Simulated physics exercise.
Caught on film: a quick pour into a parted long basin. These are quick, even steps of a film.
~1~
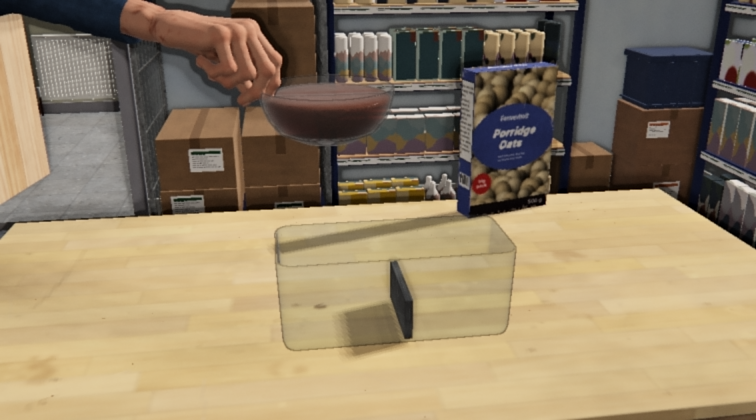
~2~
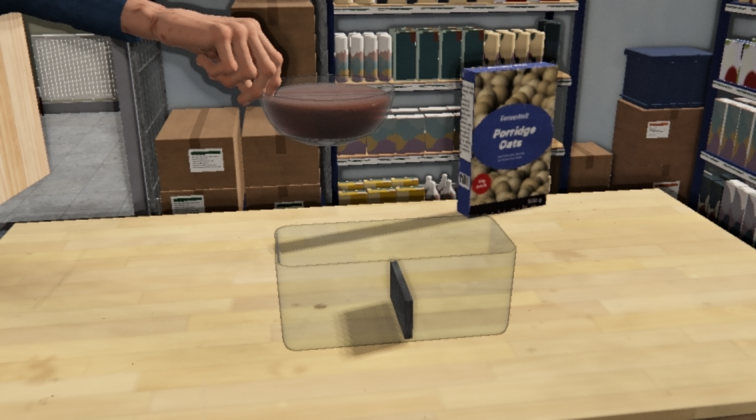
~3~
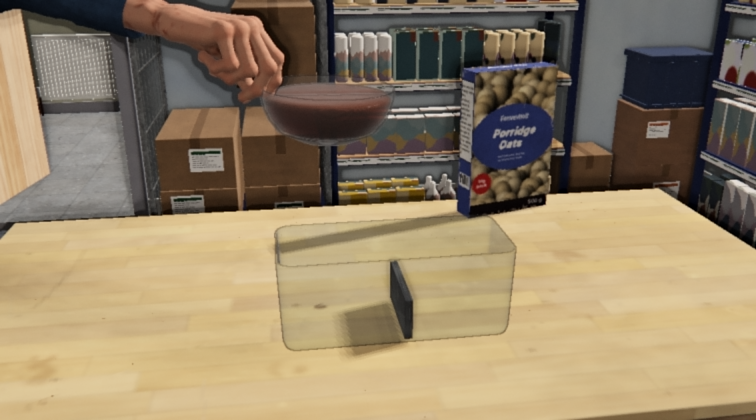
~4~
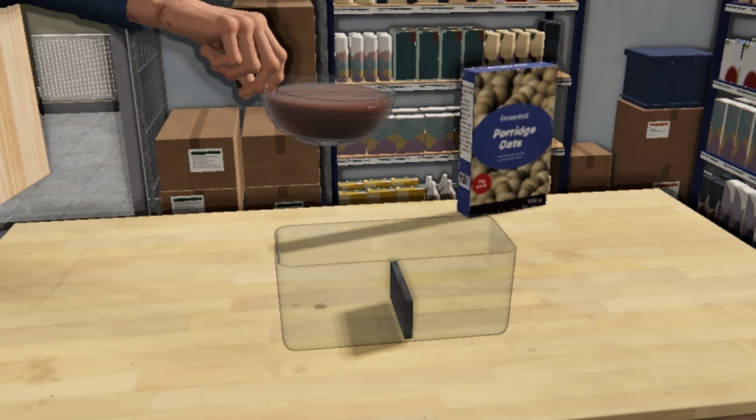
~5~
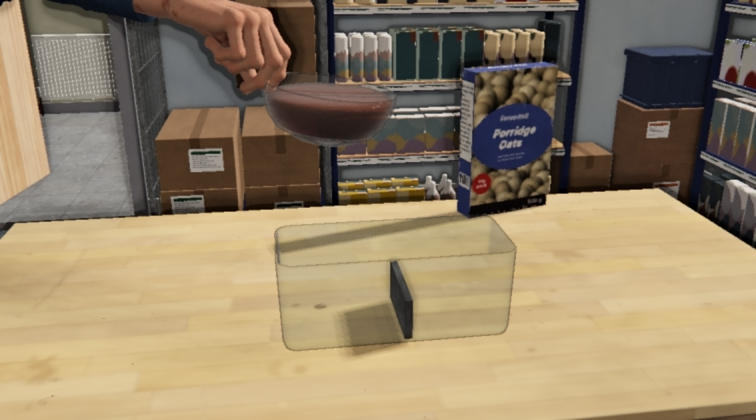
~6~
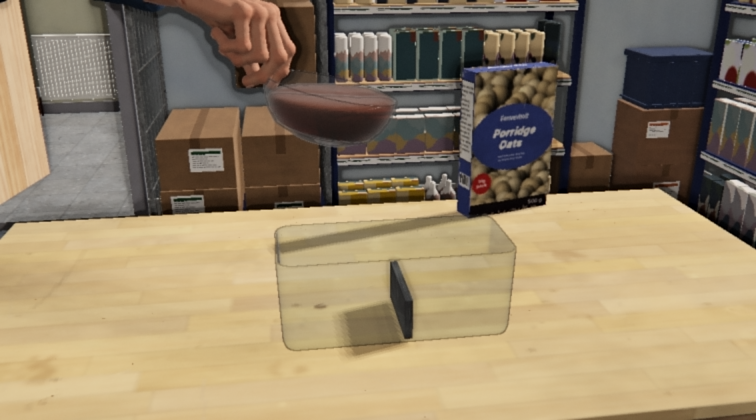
A hand reaching in from the upper left holds a clear, shallow bowl of dark reddish-brown liquid and gradually tilts it, its right side dipping slightly. Below it, a long, transparent basin with a dark upright divider sits on a pale wooden table, a blue porridge oats box behind it to the right. The steady, slightly raised front view shows a storeroom with stocked shelves and cardboard boxes.
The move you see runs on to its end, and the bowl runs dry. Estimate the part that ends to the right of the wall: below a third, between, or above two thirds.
In the end over two thirds is right of the wall.
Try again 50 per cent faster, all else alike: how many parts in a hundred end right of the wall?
About 65 per cent.
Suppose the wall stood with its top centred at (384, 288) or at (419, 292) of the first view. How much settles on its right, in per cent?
Near 80 % and 55 %.
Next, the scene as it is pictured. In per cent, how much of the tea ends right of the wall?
Some 75 per cent.
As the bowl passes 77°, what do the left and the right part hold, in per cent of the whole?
Left: 0 %. Right: 20 %.
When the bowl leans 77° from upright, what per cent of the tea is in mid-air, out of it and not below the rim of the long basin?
Some 55 per cent.
A moment on, the bowl is tipped on its side and 24 per cent is still to pour, 0 is left of the wall and 20 right of it.
Next, the bowl is tipped right over and 0 per cent is still to pour, 12 is left of the wall and 74 right of it.
Then the bowl is tipped right over and 0 per cent is still to pour, 17 is left of the wall and 77 right of it.
Later the bowl is tipped right over and 0 per cent is still to pour, 17 is left of the wall and 77 right of it.
At rest 17 per cent lies left of the wall, 77 right of it and 7 outside.
